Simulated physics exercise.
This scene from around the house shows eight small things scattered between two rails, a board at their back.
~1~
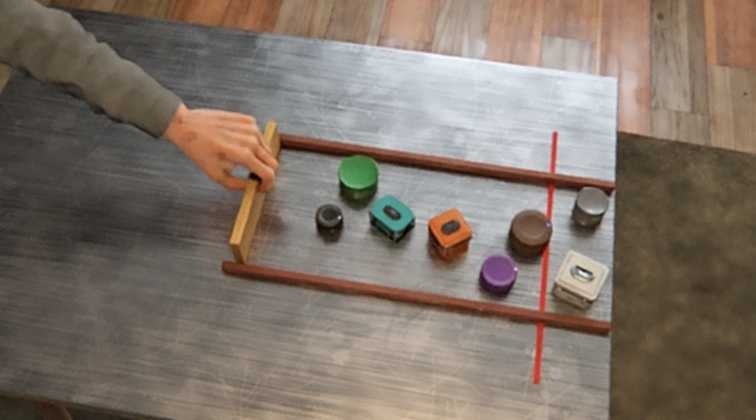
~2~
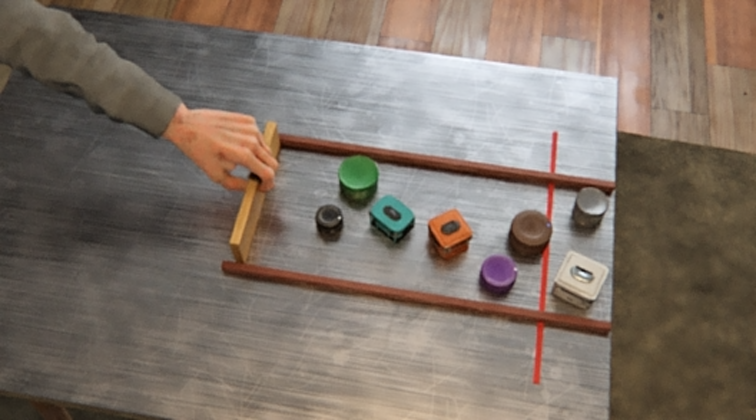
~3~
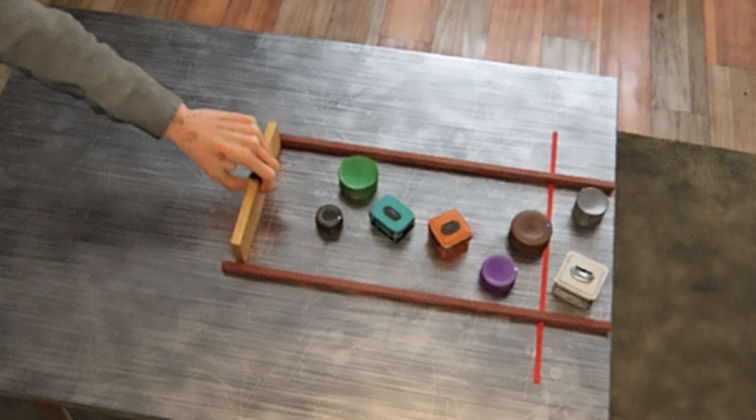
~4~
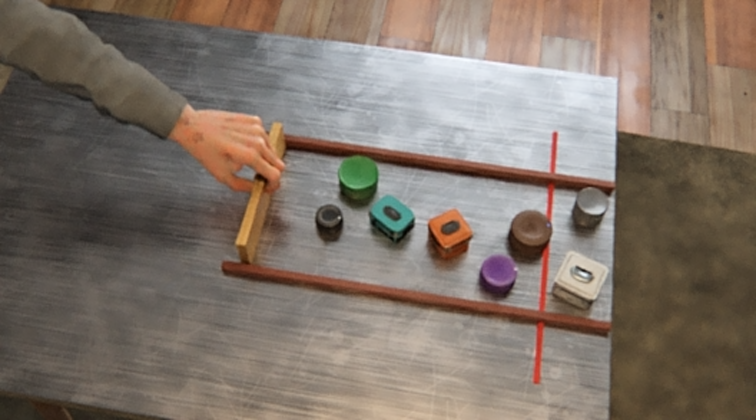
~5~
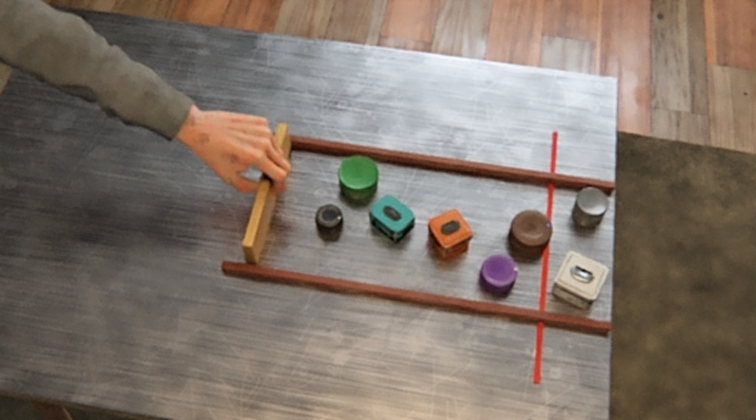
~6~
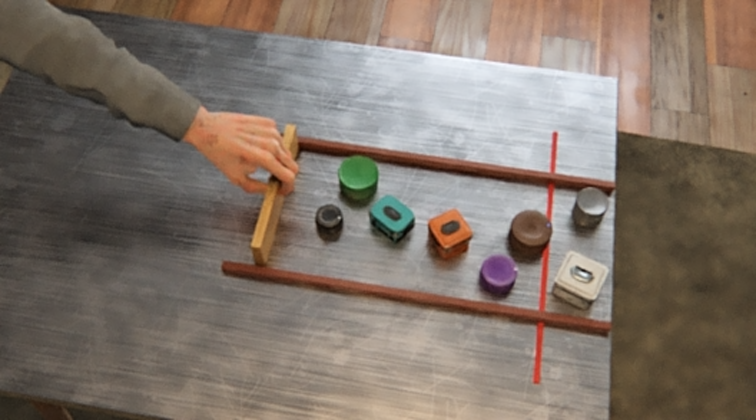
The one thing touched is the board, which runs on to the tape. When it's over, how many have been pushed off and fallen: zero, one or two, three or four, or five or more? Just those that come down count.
What falls is a single one or two.
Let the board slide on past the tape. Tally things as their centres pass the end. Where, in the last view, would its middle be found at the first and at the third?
Its centre point is roughly (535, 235) and later (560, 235).
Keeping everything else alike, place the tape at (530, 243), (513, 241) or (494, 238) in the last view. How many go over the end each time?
Per try: 0; 0; 0.
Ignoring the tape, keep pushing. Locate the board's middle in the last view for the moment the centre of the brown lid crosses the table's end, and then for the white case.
First one: Around (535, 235). Other one: Around (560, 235).
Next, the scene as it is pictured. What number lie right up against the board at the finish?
It touches 4.
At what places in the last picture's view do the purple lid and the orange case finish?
Final centres, first then second: (562, 297), (564, 263).
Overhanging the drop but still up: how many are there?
The number is 2.
A little later, none off yet; grey tub at rest near (590, 207); white case at rest near (579, 281); brown lid at rest near (530, 233).
When it is over, the number that fall off is one or two; down, brown lid.
